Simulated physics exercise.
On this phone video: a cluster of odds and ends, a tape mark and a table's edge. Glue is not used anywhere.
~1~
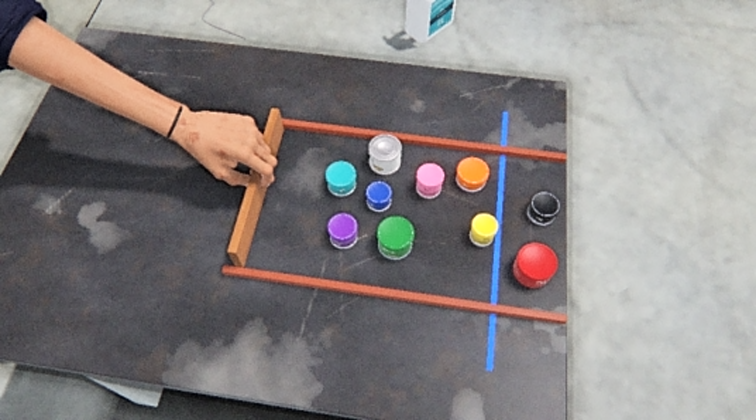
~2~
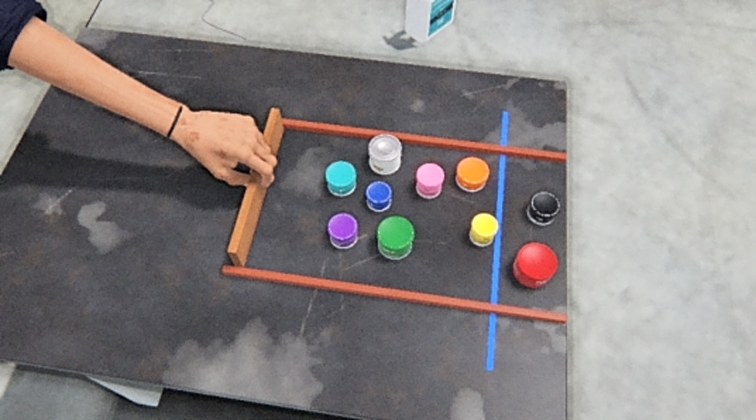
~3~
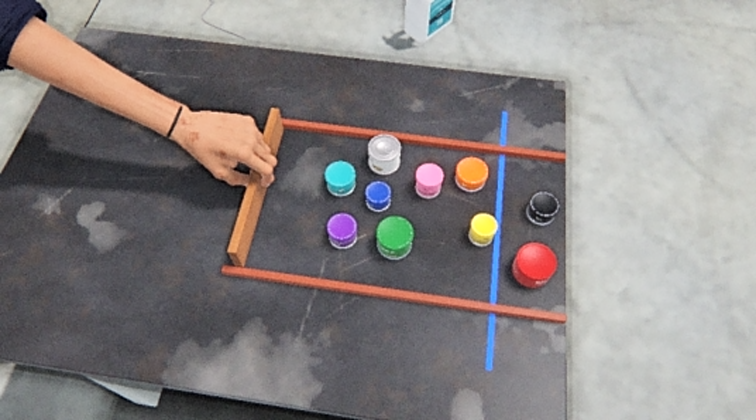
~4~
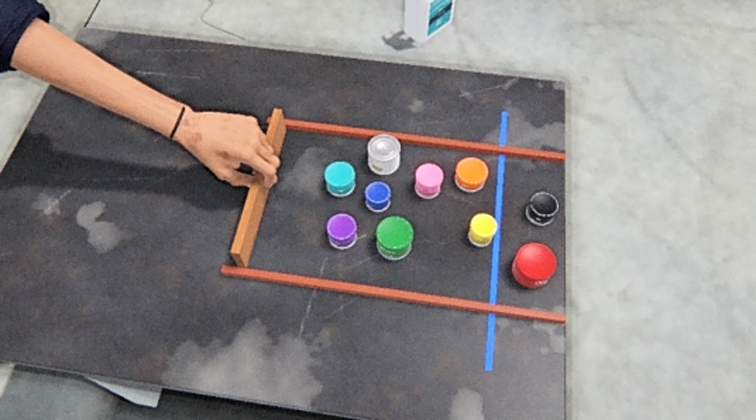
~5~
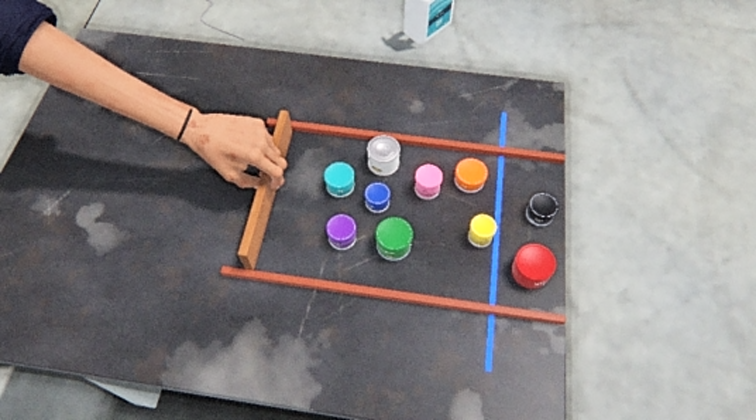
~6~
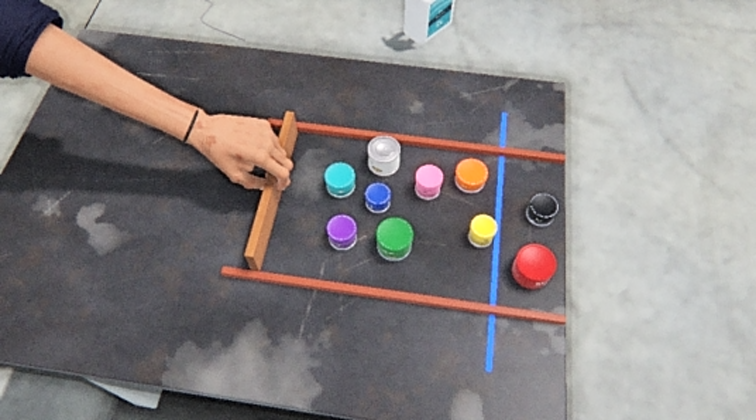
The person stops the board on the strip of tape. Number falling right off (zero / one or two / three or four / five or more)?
One or two.
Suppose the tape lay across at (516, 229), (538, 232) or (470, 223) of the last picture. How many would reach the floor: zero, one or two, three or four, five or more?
Lab note - count per position: One to two; five or more; no fall at all.
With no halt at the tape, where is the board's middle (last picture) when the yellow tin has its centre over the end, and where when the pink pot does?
With the yellow tin it sits around (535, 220), with the pink pot around (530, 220).
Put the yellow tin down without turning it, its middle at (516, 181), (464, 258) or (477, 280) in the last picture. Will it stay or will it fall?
Try one it is not knocked off; try two it is not knocked off; try three it is not knocked off.
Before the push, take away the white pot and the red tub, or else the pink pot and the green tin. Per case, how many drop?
You'd count 0 the first time and 0 the second time.
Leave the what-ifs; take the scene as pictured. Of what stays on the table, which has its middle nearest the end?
Nearest at the end: The black tin.
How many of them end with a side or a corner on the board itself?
Count: 4.
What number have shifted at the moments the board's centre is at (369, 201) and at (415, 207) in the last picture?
At first I count 5, and then 7.
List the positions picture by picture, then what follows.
Black tin (543, 209); red tub (535, 266); yellow tin (483, 231); board (258, 185); tape (498, 226), in the first picture.
Red tub (535, 266); blue tin (379, 197), in the second picture.
Yellow tin (483, 230); pink pot (429, 181), in the third picture.
Black tin (542, 209); white pot (384, 155), in the fourth picture.
Red tub (533, 267); green tin (394, 239), in the fifth picture.
Black tin (542, 210); red tub (534, 267); yellow tin (482, 232); board (274, 188); tape (497, 227), in the sixth picture.
Soon after, none off yet; black tin at rest near (542, 210); red tub at rest near (534, 267); yellow tin at rest near (482, 232).
After that, none off yet; black tin at rest near (542, 210); red tub at rest near (534, 267); yellow tin at rest near (485, 231).
In the end, the number that fall off is one or two; gone, red tub.
